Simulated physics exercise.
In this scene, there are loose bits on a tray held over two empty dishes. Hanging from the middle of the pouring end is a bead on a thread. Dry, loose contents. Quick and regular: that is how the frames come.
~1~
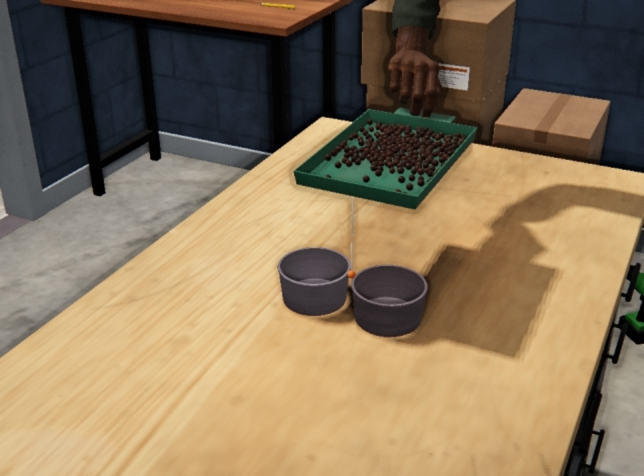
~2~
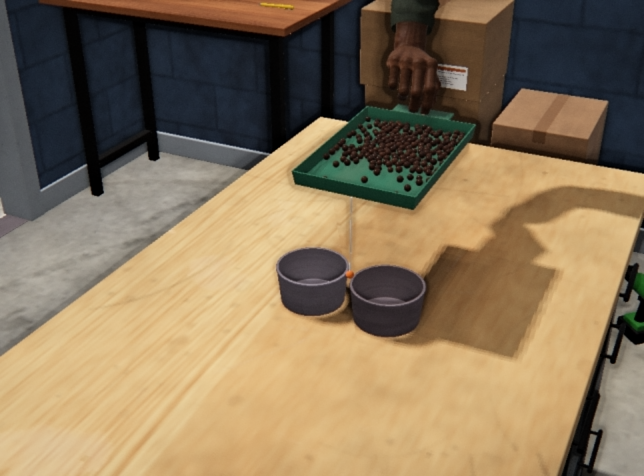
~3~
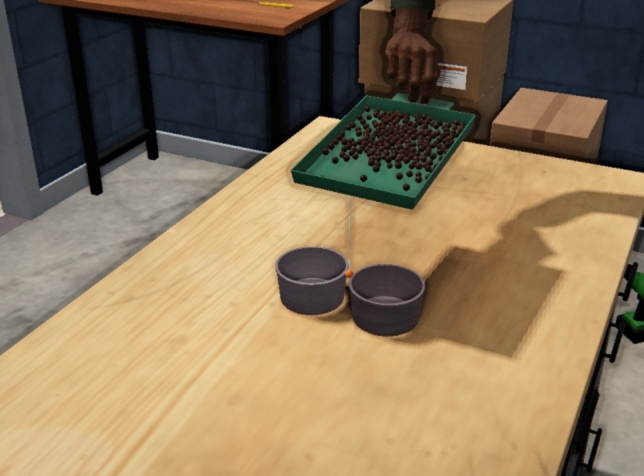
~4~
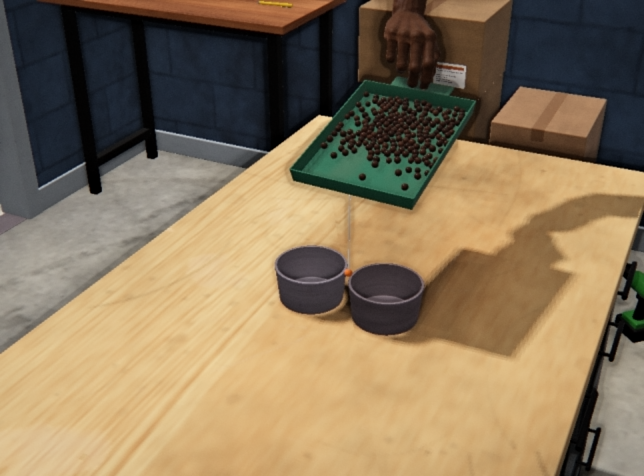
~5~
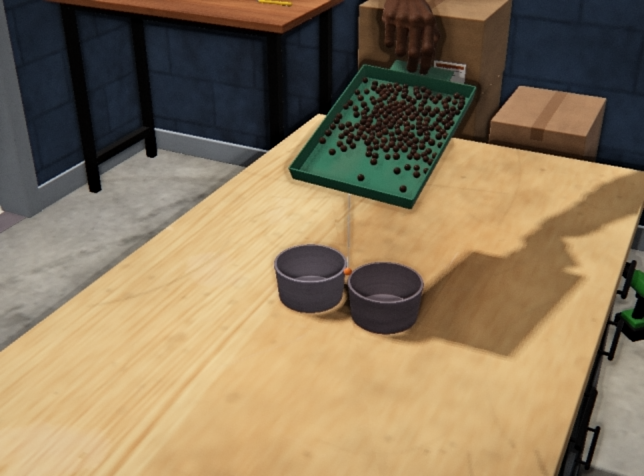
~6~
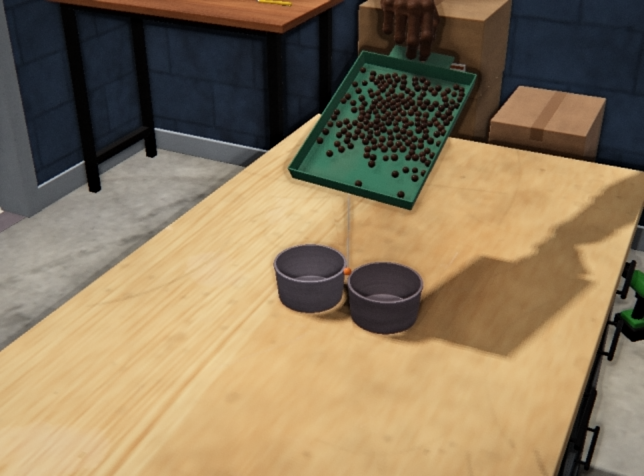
To begin with, a hand holds a green tray of small dark brown balls nearly level above two empty grey dishes on a wooden table. The hand then raises the back of the tray, tilting it steadily more toward the dishes, and the balls start sliding toward its lower front edge.
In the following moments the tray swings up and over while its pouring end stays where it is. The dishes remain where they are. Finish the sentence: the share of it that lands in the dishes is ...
... below one half.
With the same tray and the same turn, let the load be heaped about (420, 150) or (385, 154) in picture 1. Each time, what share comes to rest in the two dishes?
That would be 0 per cent, and then 0 per cent.
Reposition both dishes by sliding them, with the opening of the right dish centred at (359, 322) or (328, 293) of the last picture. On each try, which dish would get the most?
Well, first the dish at right, then the dish at right.
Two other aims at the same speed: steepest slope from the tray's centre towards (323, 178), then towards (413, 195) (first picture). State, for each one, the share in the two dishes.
The first try yields 50 percent and the second 30 percent.
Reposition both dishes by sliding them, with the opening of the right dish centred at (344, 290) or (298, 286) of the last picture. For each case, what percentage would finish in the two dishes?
Trial 1 near 20 percent, trial 2 near 10 percent.
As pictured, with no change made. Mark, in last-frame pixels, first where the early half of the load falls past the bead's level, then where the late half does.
At about (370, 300), then at (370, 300).
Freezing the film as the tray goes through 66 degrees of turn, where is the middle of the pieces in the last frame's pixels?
Centre estimate: (370, 192).
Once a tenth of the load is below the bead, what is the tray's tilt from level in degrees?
Roughly 70°.
Shortly afterwards, tray tipped steeply; near two thirds on the tray; only a few outside both; near a quarter in the air.
Next, tray tipped past a quarter turn; near a quarter on the tray; near half outside both; near a quarter in the air.
Some moments later, tray tipped past a quarter turn; the whole lot outside both.
In the end, tray tipped past a quarter turn; only a few in the right dish; only a few in the left dish; all but a few outside both.
